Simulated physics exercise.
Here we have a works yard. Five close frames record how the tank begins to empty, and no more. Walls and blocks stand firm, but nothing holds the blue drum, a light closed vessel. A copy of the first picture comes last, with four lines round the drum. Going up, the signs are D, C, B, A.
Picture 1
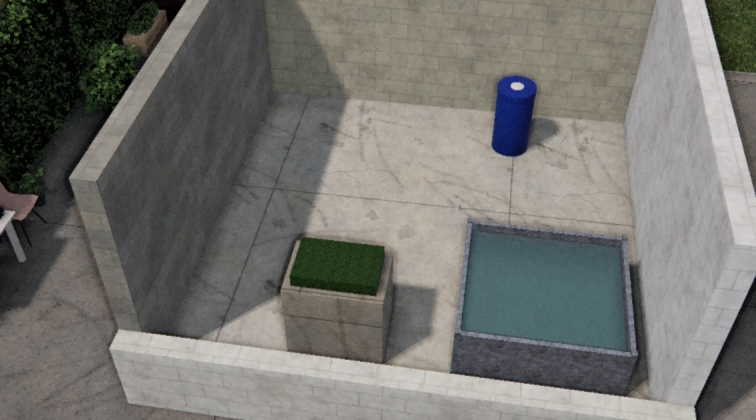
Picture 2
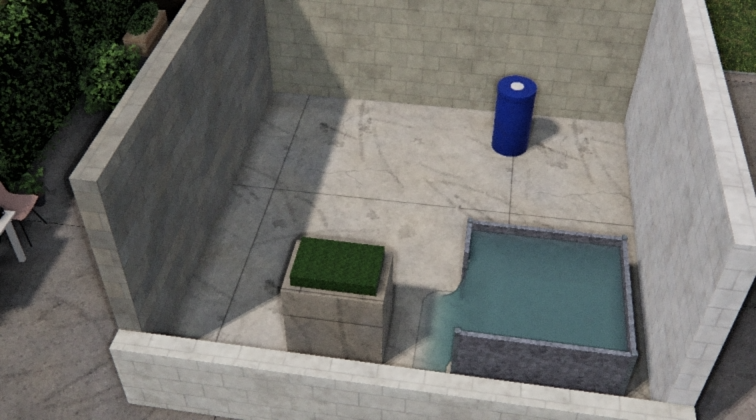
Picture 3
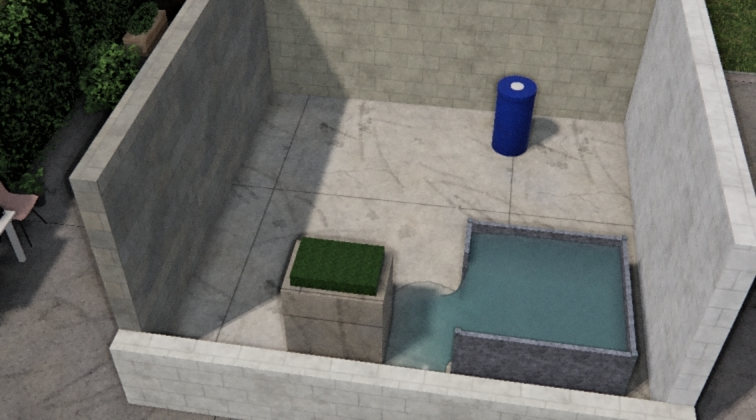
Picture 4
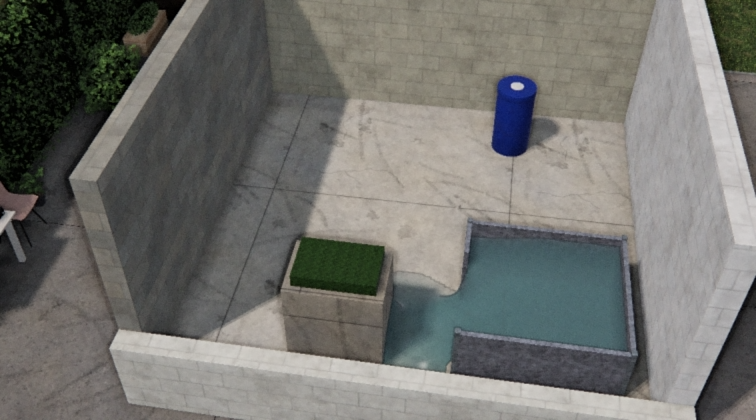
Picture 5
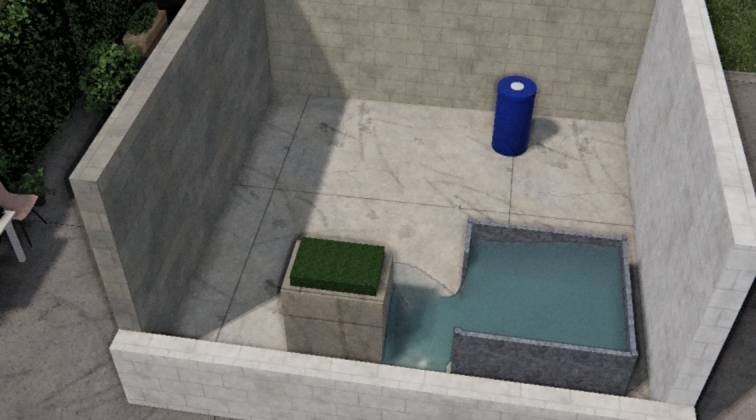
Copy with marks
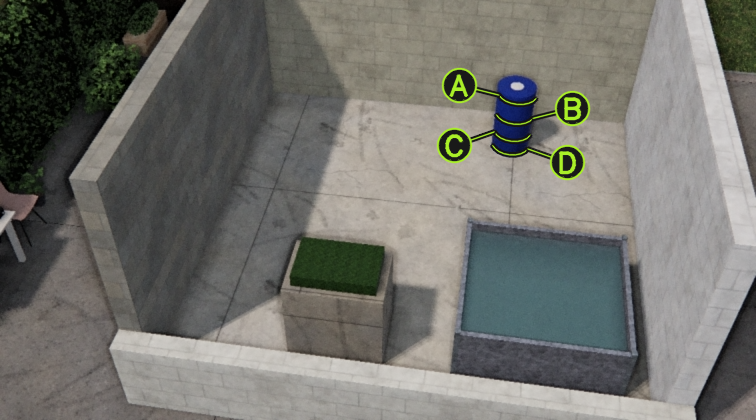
Water poured out through the open left side of a full stone tank in a walled yard and spread across the paving to the grass-topped block, while the blue drum stood still.
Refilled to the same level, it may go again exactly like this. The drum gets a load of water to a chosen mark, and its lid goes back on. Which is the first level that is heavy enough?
C will do.
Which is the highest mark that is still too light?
That is mark D.
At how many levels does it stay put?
Three of the four.
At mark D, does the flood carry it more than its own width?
Yes, clearly.
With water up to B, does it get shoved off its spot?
No, not at all.
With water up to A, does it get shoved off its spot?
No.
On the marked copy, A at (517, 104); B at (514, 124); C at (511, 141); D at (509, 154); from the bottom up D, C, B, A.
With A, it does not move.
With B, it does not move.
With C, it does not move.
With D, it is pushed about twice its own width away.
